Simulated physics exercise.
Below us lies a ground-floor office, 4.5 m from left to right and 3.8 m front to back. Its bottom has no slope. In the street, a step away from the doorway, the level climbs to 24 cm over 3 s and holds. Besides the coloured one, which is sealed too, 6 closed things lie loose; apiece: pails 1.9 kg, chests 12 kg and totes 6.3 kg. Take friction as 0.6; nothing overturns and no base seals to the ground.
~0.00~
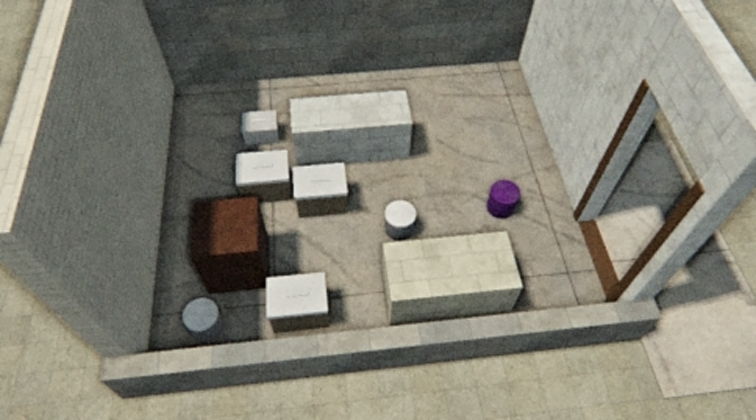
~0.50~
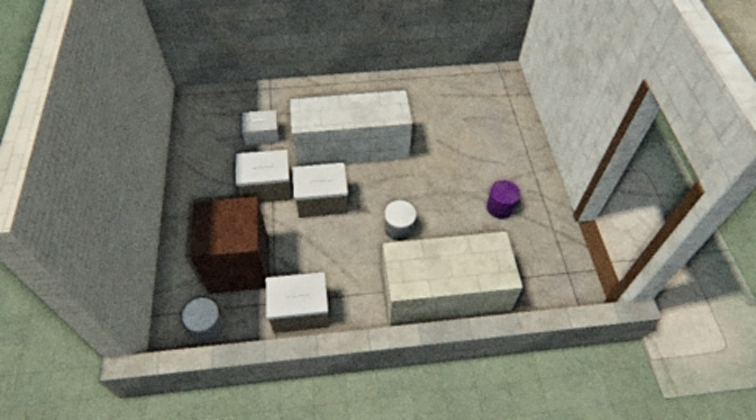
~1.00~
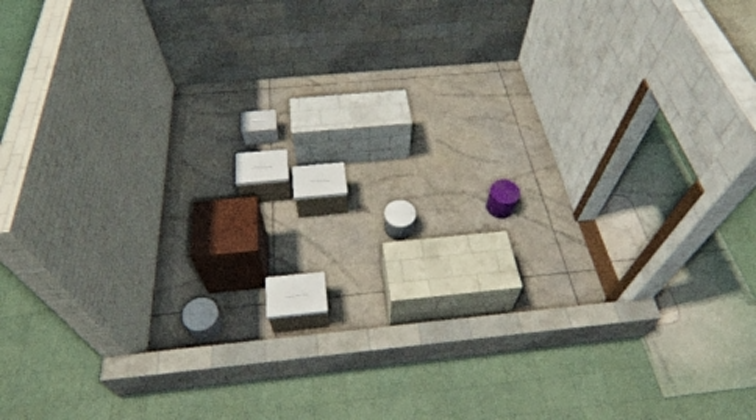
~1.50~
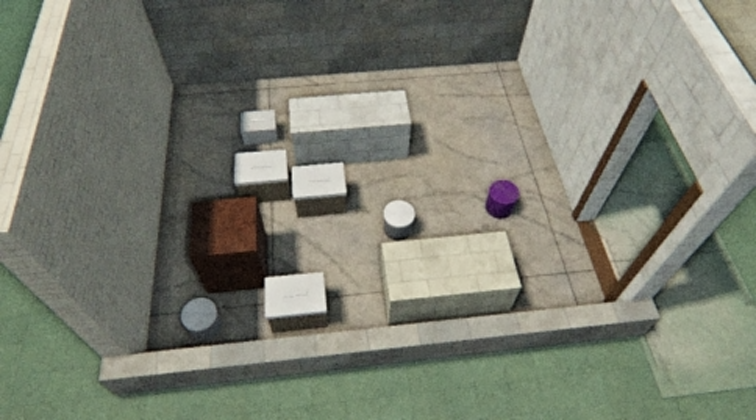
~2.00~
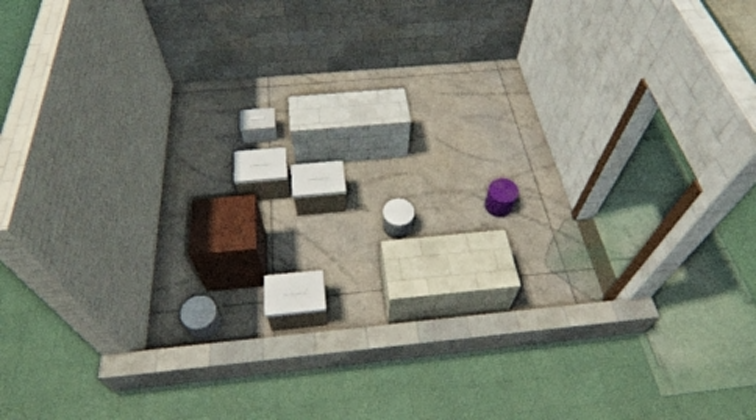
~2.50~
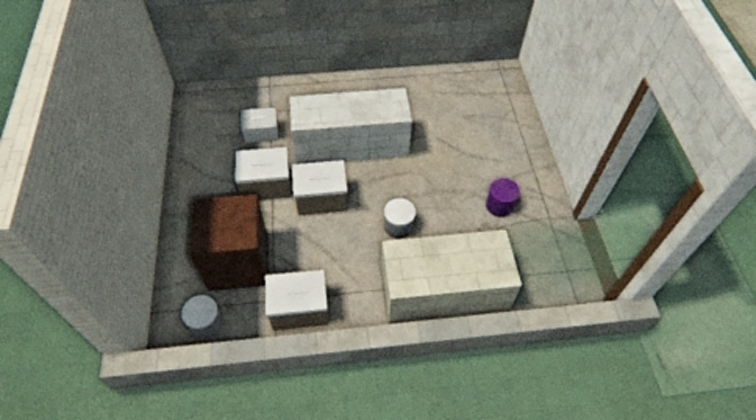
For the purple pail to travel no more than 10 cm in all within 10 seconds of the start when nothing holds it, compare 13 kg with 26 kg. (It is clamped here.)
For it, only the higher weight holds it.
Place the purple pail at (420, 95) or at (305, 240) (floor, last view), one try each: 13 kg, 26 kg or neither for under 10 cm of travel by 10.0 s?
In that order: The smaller is enough; the smaller is enough.
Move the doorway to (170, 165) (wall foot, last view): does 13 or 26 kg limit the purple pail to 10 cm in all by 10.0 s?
In that case the lower weight is enough.
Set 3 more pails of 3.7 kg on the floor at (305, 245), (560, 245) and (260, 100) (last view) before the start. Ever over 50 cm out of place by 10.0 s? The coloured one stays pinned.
In that order: Over, more, less.
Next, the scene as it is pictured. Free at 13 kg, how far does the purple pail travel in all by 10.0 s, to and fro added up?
About 30 cm.
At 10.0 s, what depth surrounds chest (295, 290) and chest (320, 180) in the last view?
Roughly 11 and 9 cm.
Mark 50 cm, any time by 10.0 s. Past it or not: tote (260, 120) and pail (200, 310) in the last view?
In turn: Less, more.
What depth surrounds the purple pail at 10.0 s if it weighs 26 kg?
Roughly 8 cm.
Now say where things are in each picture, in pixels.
The purple pail at (505, 192), on the bottom; 0.0 m2 under water; 0 of 7 have shifted, in the first frame.
The purple pail at (505, 192) rests on the ground; 0.0 m2 under water; 0 of 7 have shifted, in the second frame.
The purple pail at (505, 191) rests on the ground; water covers 0.0 m2; 0 of 7 have shifted, in the third frame.
The purple pail at (504, 192) rests on the ground; water covers 0.0 m2; 0 of 7 have shifted, in the fourth frame.
The purple pail at (504, 190), on the bottom; water covers 0.3 m2; 0 of 7 have shifted, in the fifth frame.
The purple pail at (505, 190), on the bottom; water covers 1.0 m2; 0 of 7 have shifted, in the sixth frame.
After 3.5 s the purple pail would be 0 cm from its start with 13 kg and 0 cm from its start with 26 kg; 5 cm of water round it then.
After 4.5 s the purple pail would be 0 cm from its start with 13 kg and 0 cm from its start with 26 kg; 7 cm of water round it then.
After 7.0 s the purple pail would be 25 cm from its start with 13 kg and 0 cm from its start with 26 kg; 8 cm of water round it then.
After 10.0 s the purple pail would be 27 cm from its start with 13 kg and 0 cm from its start with 26 kg; 8 cm of water round it then.
